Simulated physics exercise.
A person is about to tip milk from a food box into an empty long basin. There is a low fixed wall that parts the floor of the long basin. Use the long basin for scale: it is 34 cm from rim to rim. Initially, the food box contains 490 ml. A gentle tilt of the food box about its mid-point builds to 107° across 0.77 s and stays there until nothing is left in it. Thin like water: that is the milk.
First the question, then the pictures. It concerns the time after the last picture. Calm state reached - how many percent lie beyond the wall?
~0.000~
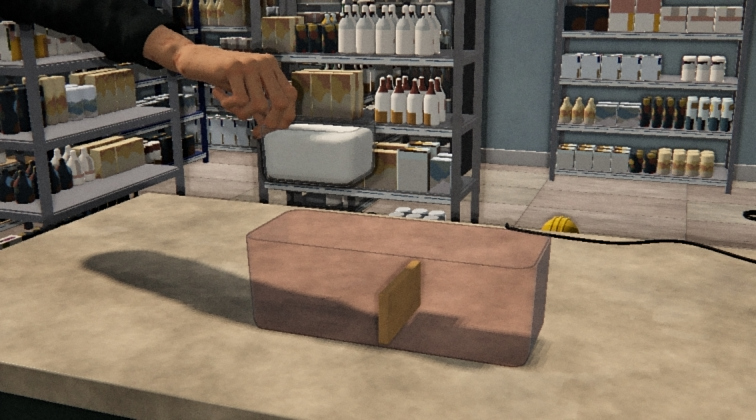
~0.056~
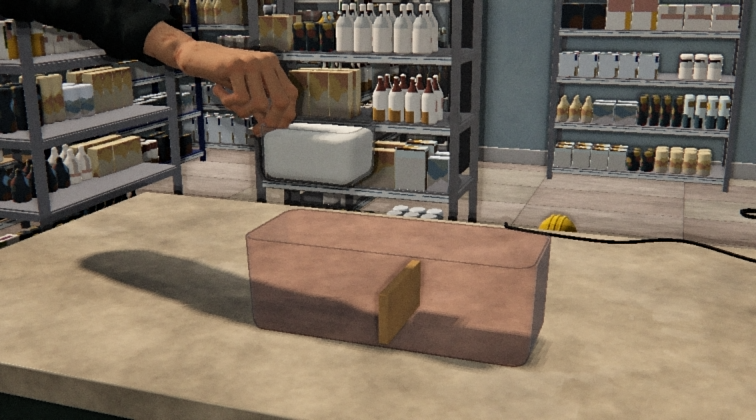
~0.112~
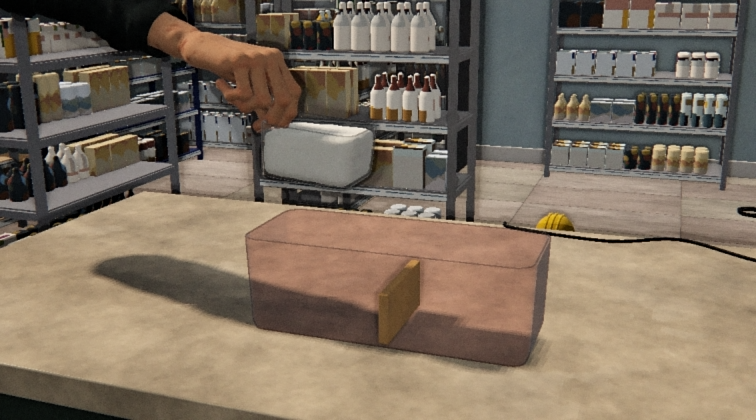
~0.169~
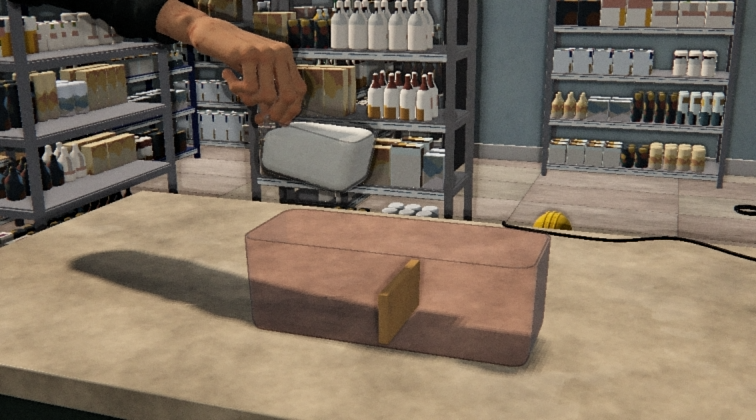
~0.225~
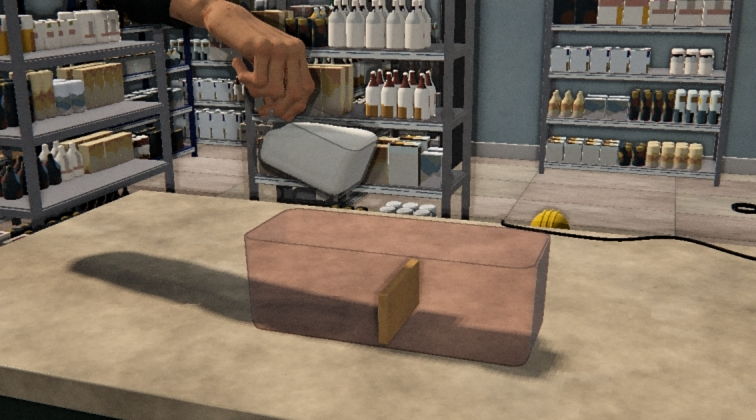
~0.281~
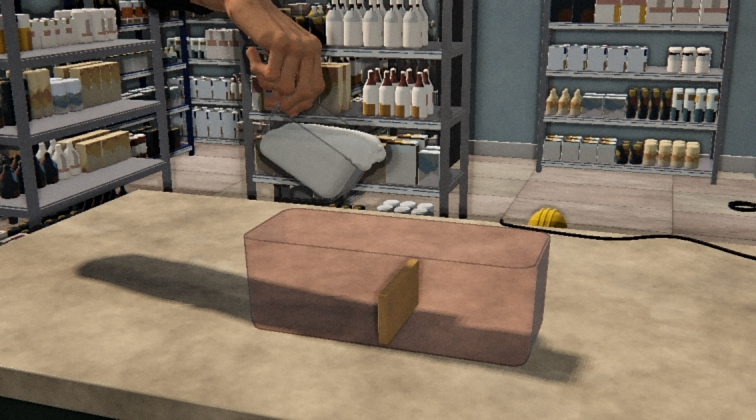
62 percent, roughly.
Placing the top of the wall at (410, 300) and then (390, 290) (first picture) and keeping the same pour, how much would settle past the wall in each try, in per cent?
It comes to 60 per cent, and then 75 per cent.
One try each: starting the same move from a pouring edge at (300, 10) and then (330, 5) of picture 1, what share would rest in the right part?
It comes to 5 per cent, and then 55 per cent.
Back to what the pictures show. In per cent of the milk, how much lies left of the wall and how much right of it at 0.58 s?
9 on the left, 44 on the right, roughly.
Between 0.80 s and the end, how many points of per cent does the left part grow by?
Some 6 per cent.
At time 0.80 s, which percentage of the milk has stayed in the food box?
About 3 percent.
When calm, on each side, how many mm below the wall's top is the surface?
For the left, around 52 mm; for the right, around 46 mm.
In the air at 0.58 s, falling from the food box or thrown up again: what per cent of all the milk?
Some 28 % is the figure.
Then, 0.58 s in, the tilt is 91° and 20 per cent is still to pour, 9 is left of the wall and 44 right of it.
Then, 0.80 s in, the tilt is 107° and 3 per cent is still to pour, 31 is left of the wall and 62 right of it.
Then, 1.02 s in, the tilt is 107° and 0 per cent is still to pour, 38 is left of the wall and 62 right of it.
Then, 1.27 s in, the tilt is 107° and 0 per cent is still to pour, 37 is left of the wall and 62 right of it.
Finally, 37 per cent lies left of the wall, 62 right of it and 0 outside.
